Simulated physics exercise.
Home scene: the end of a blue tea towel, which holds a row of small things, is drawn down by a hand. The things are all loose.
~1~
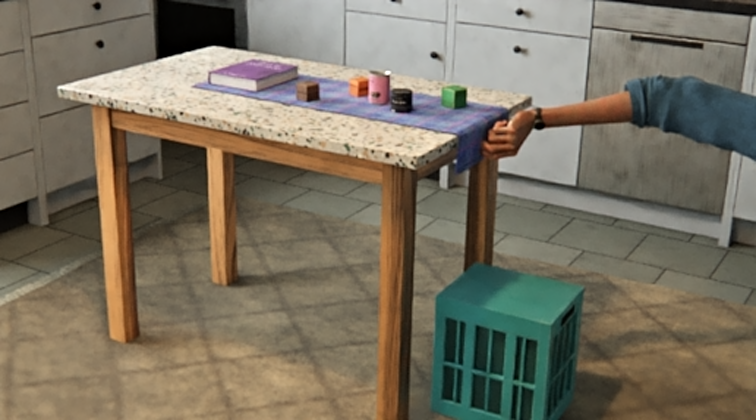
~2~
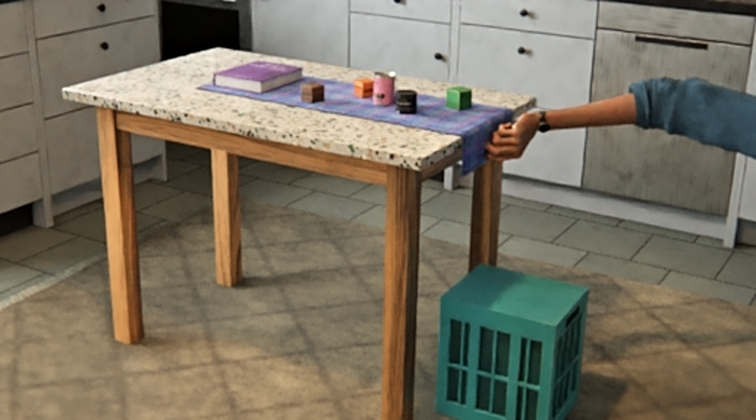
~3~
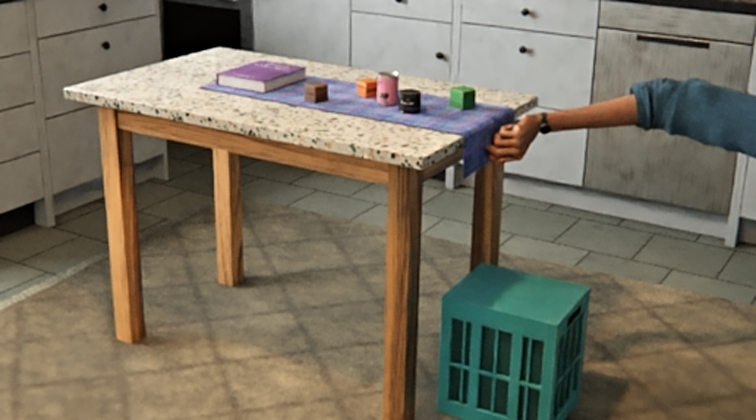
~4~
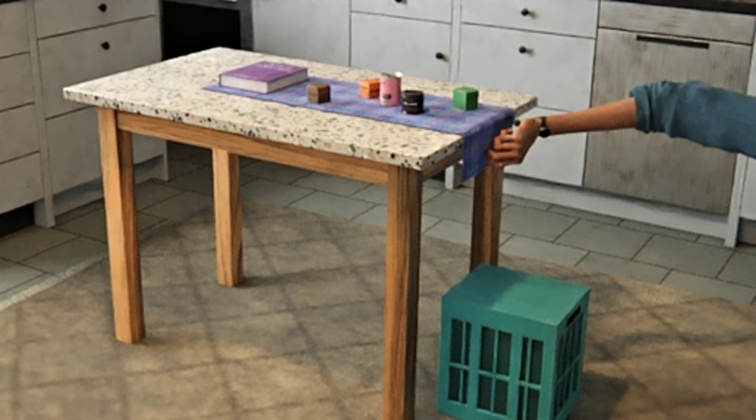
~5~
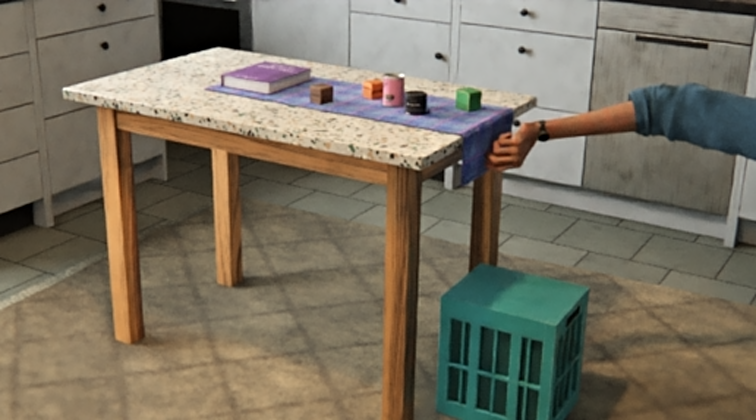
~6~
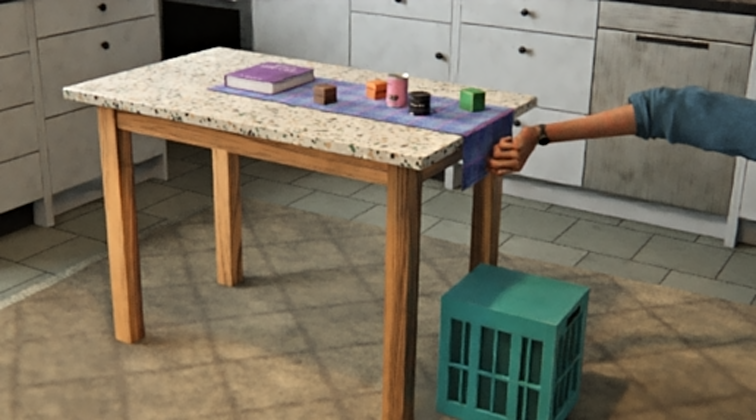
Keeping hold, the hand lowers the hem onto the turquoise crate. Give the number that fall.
Just three fall.
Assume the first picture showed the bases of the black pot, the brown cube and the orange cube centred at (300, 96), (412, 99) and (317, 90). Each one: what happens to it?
Of the three, the black pot stays aboard, the brown cube takes a tumble, the orange cube stays aboard.
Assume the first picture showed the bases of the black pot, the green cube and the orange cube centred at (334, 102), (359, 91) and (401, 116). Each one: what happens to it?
The black pot ends up still aboard; the green cube ends up still aboard; the orange cube ends up knocked off.
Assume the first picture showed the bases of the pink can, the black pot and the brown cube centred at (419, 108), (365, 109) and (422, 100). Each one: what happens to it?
Here's the result: The pink can leaves the top, the black pot leaves the top and the brown cube leaves the top.
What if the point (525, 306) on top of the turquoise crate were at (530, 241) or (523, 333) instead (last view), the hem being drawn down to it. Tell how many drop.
The first gives 1, the second 4.
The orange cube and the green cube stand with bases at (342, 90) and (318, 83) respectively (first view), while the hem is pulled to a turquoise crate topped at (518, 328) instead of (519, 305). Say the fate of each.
The orange cube stays on, the green cube stays on.
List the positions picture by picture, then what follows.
In the first picture, hem (455, 175); green cube (455, 88); black pot (402, 90); pink can (380, 73); orange cube (361, 79); brown cube (308, 83); top of the crate (519, 305).
In the second picture, hem (461, 177); green cube (459, 89).
In the third picture, hem (464, 179); black pot (410, 91).
In the fourth picture, hem (461, 183); pink can (391, 75); top of the crate (525, 305).
In the fifth picture, hem (460, 187); orange cube (374, 82).
In the sixth picture, hem (462, 191); green cube (473, 90); black pot (420, 93); pink can (398, 76); orange cube (378, 82); brown cube (325, 86).
Soon after, hem near (486, 235); green cube gone.
After that, hem on the crate; green cube, black pot and pink can gone.
In the end, hem on the crate; green cube, black pot and pink can gone. Over the edge go three.
